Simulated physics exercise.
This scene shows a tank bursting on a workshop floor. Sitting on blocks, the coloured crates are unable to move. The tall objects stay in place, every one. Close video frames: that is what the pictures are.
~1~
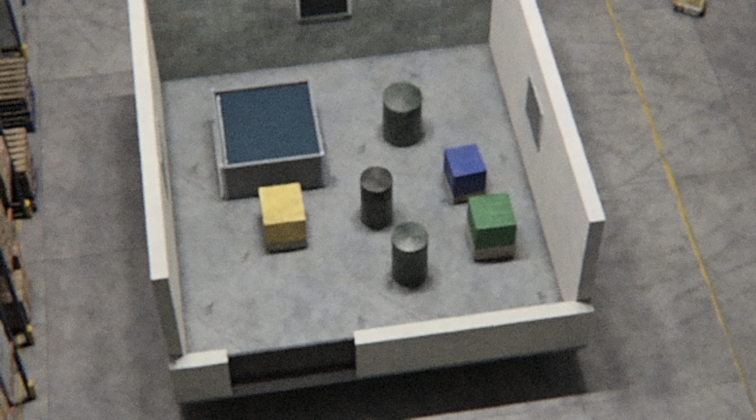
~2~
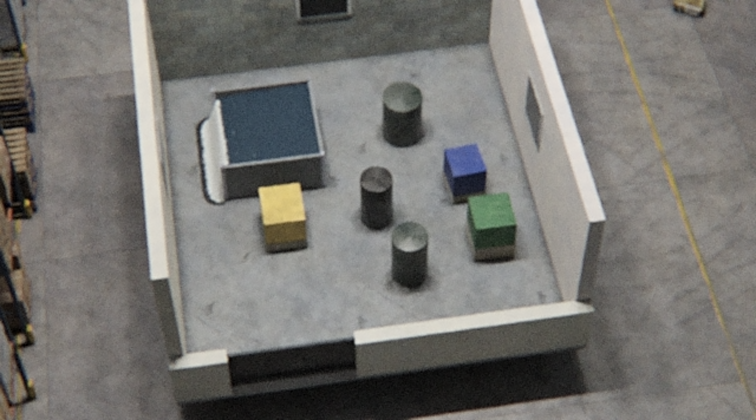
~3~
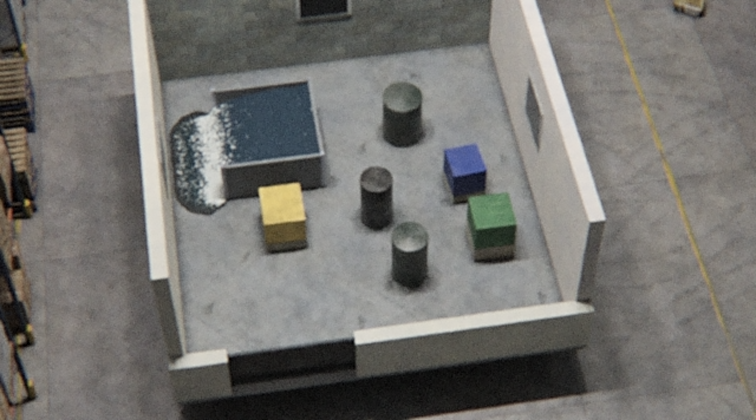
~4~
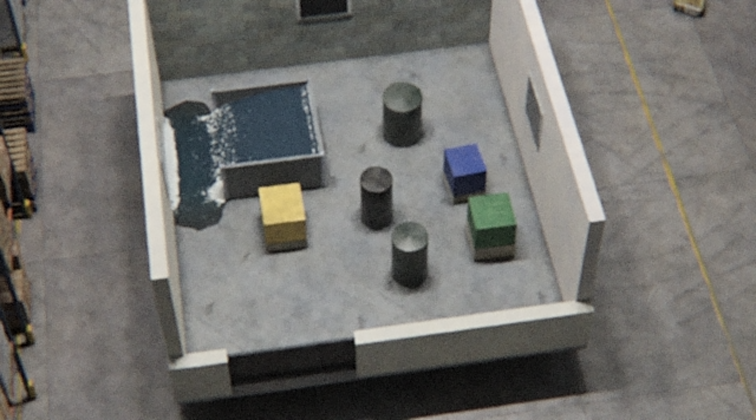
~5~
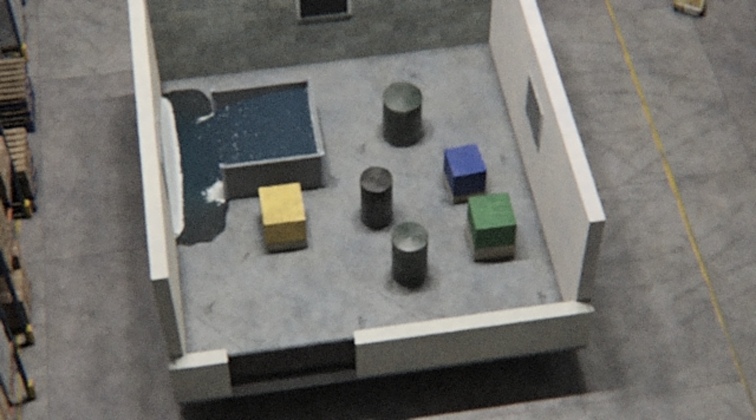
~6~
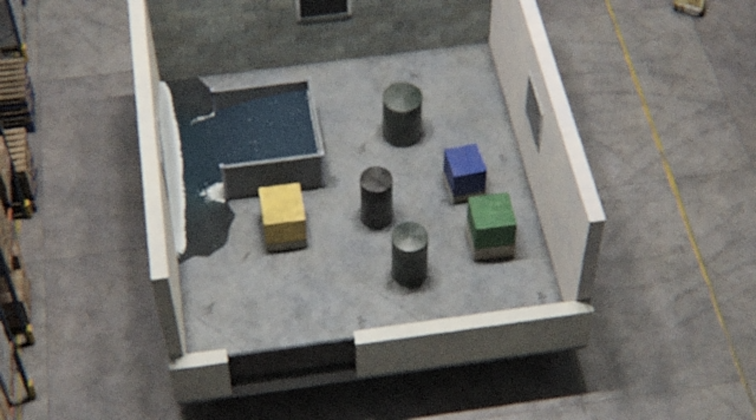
The big tank of dark water in the walled workshop burst open on its left side, and water poured out, foaming, and spread across the floor to the left wall while the coloured crates stayed still.
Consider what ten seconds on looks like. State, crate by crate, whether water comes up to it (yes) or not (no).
Yellow crate - no; green crate - no; blue crate - no.
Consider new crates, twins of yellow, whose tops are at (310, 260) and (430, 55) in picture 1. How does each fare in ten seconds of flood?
Going in order, the first stays untouched and the second does get wet.
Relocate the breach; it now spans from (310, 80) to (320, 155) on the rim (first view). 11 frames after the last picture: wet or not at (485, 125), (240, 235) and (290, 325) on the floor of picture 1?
The first point is swamped, the second unwetted, the third unwetted.
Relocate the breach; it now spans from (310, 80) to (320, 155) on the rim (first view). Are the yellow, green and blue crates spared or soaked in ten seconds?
Then the yellow crate is untouched, the green crate is untouched and the blue crate gets flooded.
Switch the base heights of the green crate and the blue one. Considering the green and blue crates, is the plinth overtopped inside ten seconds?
The green one escapes it, the blue one is spared.
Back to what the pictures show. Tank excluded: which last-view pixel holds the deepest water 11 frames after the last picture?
Close to (162, 89), I'd say.
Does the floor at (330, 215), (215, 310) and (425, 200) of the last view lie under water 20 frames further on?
Going through them in order, I'd say clear, drenched and clear.
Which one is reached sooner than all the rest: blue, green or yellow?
That would be the yellow crate.
A moment on, water covers 20 % of the floor; the yellow crate not reached, the green crate not reached, the blue crate not reached.
Next, water covers 40 % of the floor; the yellow crate water round its plinth, the green crate not reached, the blue crate not reached.
Then, water covers 60 % of the floor; the yellow crate water round its plinth, the green crate not reached, the blue crate not reached.
Later, water covers 85 % of the floor; the yellow crate water round its plinth, the green crate water round its plinth, the blue crate water round its plinth.
In the end, water covers 100 % of the floor; the yellow crate stayed above the water, the green crate stayed above the water, the blue crate stayed above the water.
